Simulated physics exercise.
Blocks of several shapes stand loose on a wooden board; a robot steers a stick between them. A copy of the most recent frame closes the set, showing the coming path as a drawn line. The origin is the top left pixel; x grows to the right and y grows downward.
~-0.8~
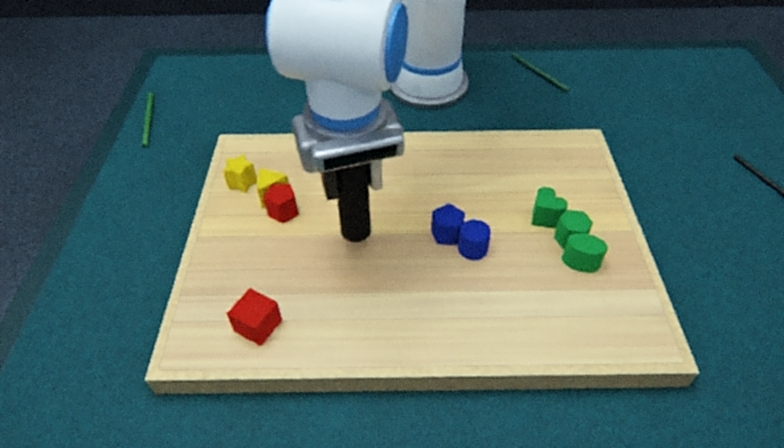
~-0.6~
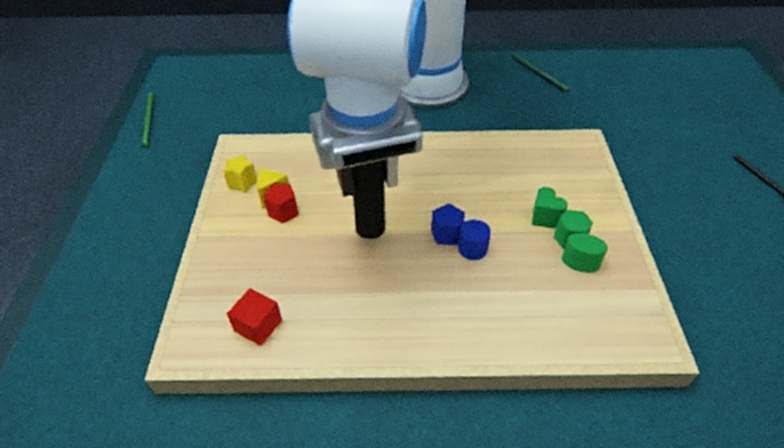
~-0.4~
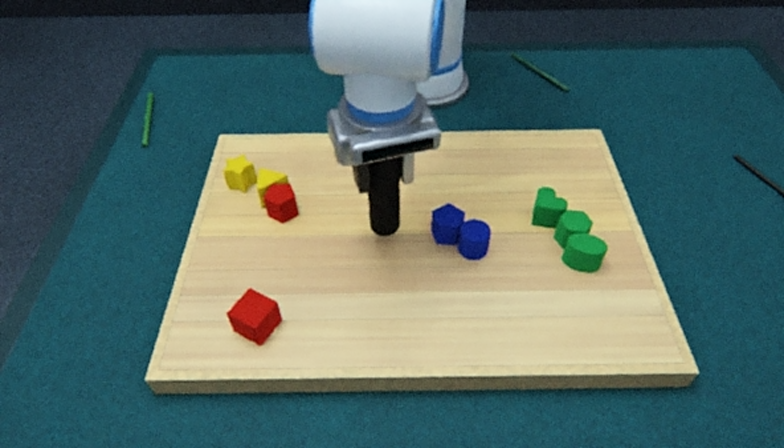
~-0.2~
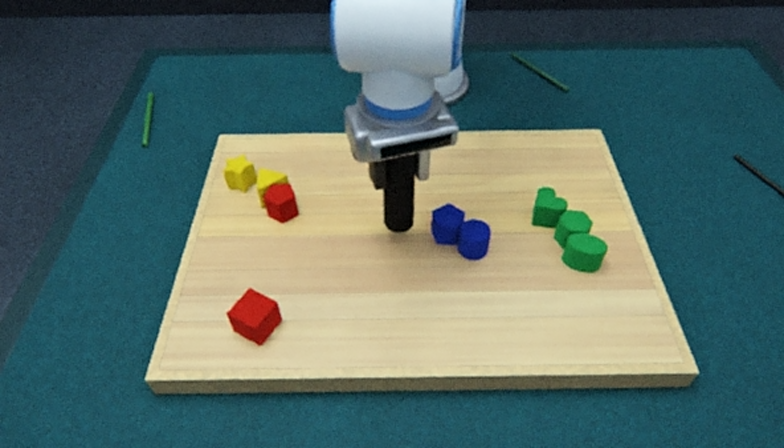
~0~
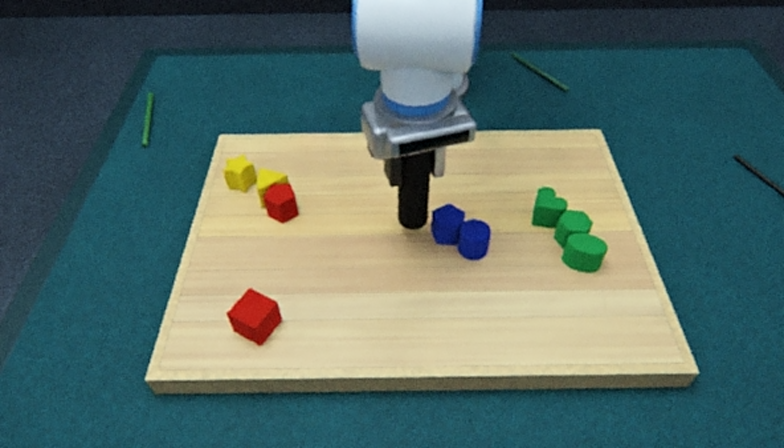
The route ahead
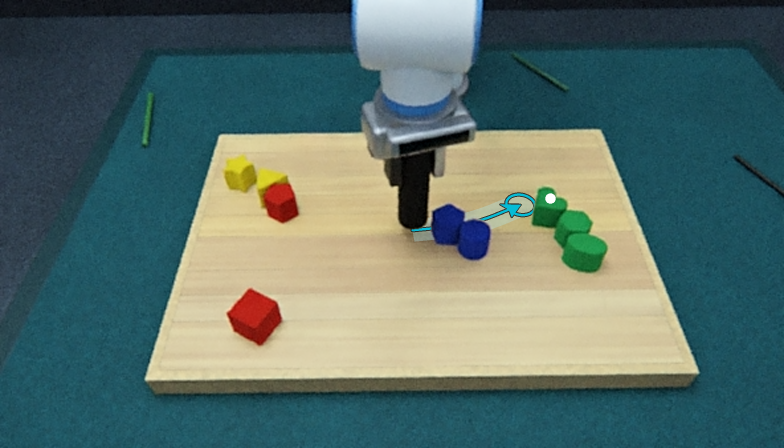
A robot arm moves a black stick rightward across a wooden board, close to blue blocks.
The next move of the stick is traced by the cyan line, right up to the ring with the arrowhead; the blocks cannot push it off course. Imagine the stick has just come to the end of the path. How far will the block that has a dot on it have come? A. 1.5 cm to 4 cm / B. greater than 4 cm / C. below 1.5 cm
The correct letter is C.
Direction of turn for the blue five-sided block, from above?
Its spin: Clockwise.
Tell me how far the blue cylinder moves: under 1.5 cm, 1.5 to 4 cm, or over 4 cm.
The answer here is from 1.5 to 4 cm.
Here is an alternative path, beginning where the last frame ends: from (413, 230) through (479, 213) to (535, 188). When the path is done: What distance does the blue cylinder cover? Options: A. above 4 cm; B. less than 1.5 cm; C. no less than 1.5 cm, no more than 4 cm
Choice C: No less than 1.5 cm, no more than 4 cm.
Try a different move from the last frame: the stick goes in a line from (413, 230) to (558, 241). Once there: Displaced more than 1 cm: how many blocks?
Counting only shifts above 1 cm, I get three or more blocks.
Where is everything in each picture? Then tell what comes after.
Stick tip (356, 231); block tops, blue five-sided block (449, 215); blue cylinder (476, 230); green heart block (551, 199), in the first picture.
Stick (371, 228); blocks unchanged, in the second picture.
Stick (385, 225); blocks unchanged, in the third picture.
Stick (399, 222); blocks unchanged, in the fourth picture.
Stick (413, 219); blue five-sided block (449, 215); blue cylinder (476, 230); green heart block (551, 199), in the fifth picture.
Path on the board, from (413, 230) via (471, 223), ending at (521, 205); the dot is on the green heart block.
The first path, step by step. One third of the way, stick (454, 215); blue five-sided block (484, 215), turned 45° clockwise; blue cylinder (494, 237).
Two thirds of the way, stick (491, 206); blue five-sided block (511, 217), turned 75° clockwise; blue cylinder (500, 239).
At the end, stick (523, 193); blue five-sided block (512, 216), turned 85° clockwise; blue cylinder (500, 239); green heart block in place.
